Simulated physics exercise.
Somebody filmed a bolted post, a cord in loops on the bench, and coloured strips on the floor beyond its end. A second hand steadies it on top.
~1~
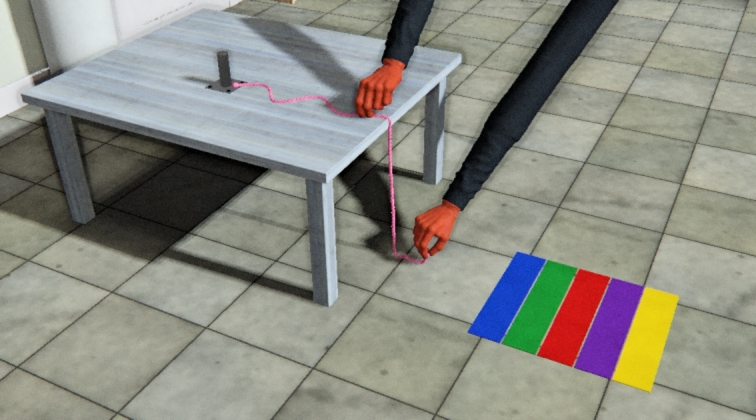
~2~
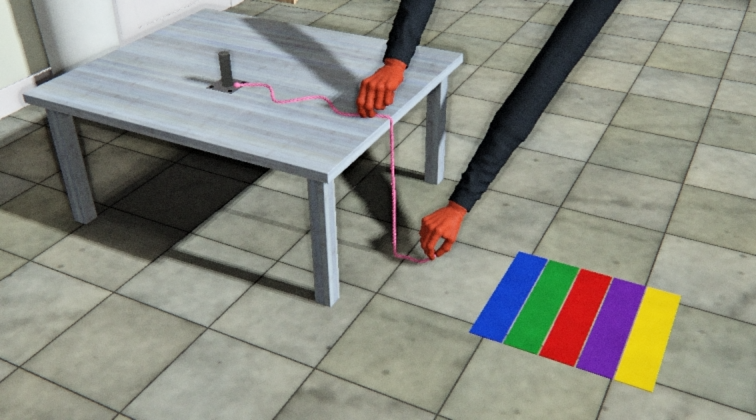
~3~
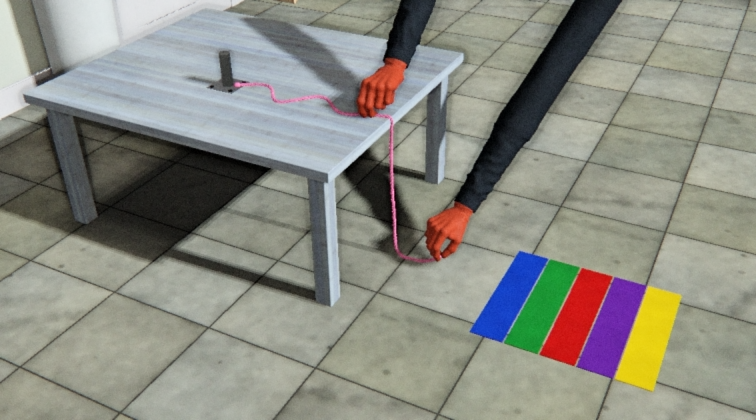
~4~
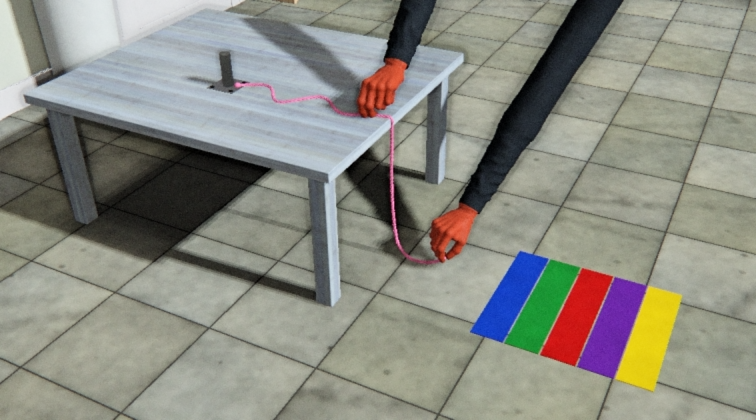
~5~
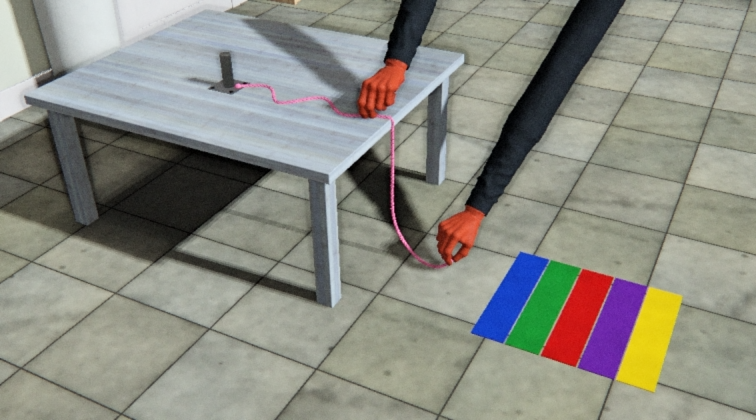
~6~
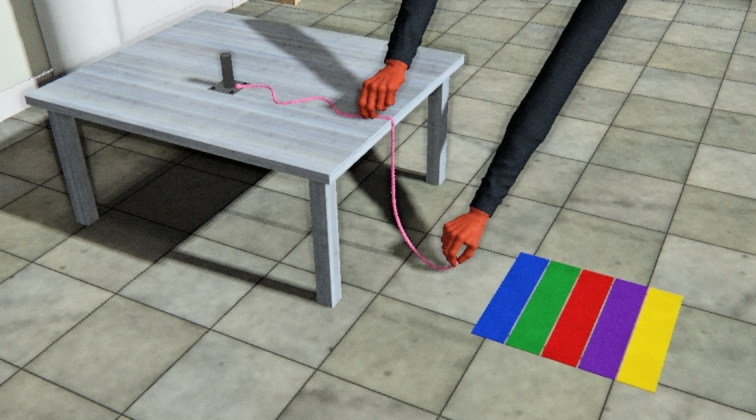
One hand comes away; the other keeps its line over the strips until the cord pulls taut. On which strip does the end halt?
Over red.
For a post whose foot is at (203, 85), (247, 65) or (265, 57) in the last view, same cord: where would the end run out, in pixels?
About (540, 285), (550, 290) and (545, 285).
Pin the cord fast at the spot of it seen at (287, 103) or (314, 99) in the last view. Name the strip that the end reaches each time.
One after the other, green; green.
Soon after, end near (512, 278); over blue.
After that, end near (553, 290); over green.
At the stop, end near (578, 297); over red. The end stops over the red strip.
